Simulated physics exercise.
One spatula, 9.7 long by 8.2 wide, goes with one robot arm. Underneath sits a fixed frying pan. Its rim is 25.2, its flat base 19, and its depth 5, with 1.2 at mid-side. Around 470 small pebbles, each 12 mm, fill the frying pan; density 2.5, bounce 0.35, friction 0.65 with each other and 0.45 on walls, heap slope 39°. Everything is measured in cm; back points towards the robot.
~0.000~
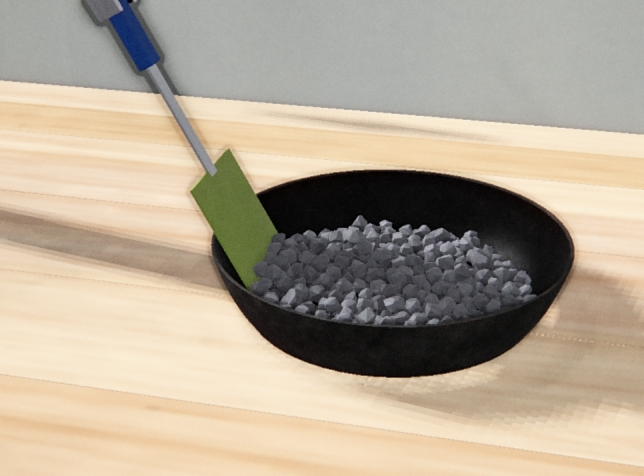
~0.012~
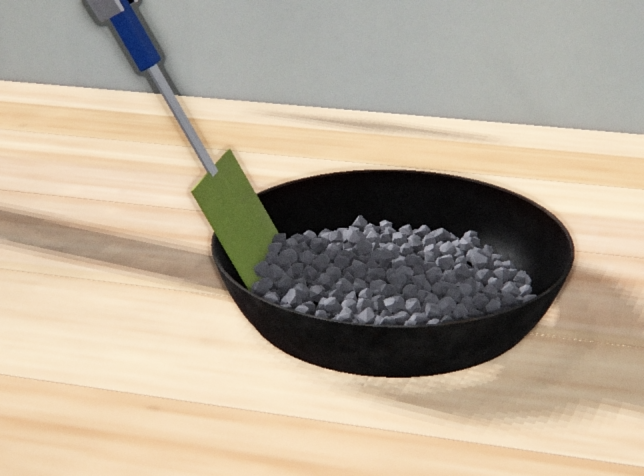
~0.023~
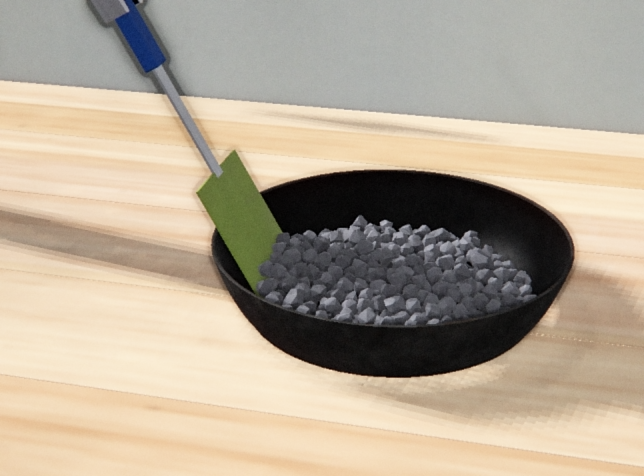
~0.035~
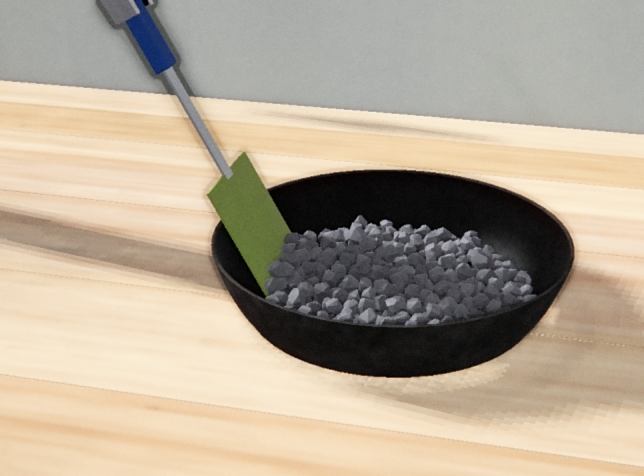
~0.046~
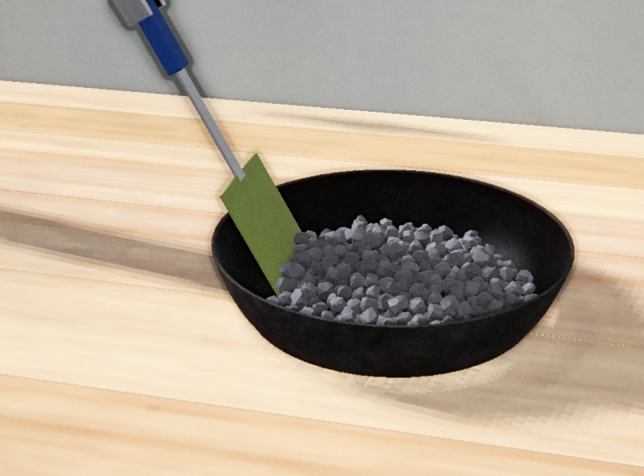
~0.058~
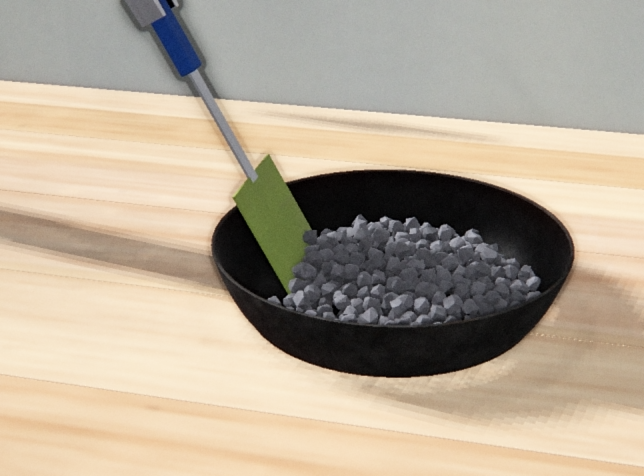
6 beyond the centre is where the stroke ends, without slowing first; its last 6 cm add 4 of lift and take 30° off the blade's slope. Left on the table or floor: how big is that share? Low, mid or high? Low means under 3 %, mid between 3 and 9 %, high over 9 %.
Mid.
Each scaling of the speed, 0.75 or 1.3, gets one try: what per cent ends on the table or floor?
Try one about 0 %, try two about 10 %.
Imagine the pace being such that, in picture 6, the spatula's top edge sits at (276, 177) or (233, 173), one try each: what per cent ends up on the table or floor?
That comes to about 20 and about 0 percent, in that order.
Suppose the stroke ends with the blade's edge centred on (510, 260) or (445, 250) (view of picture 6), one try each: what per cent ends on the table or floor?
First try about 15 percent, second about 0 percent.
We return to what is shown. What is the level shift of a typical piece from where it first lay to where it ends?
I'd guess close to 4 centimetres.
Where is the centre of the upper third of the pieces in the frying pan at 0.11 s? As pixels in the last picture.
I'd put it close to (440, 273) in the last picture.
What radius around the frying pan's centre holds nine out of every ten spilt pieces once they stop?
Around 20 centimetres from the centre.
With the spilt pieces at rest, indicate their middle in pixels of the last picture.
Resting centre: About (620, 313).
After 0.11 s, sloping 61°, highest piece 5 above the table; 467 in the frying pan.
After 0.16 s, sloping 49°, highest piece 7 above the table; 467 in the frying pan.
After 0.38 s, sloping 31°, highest piece 7 above the table; 439 in the frying pan, 17 on the table or floor, 11 on the blade or in flight.
After 1.43 s, sloping 31°, highest piece 7 above the table; 439 in the frying pan, 28 on the table or floor.
In the end, 439 in the frying pan, 28 on the table or floor. That is 6 % on the table or floor.
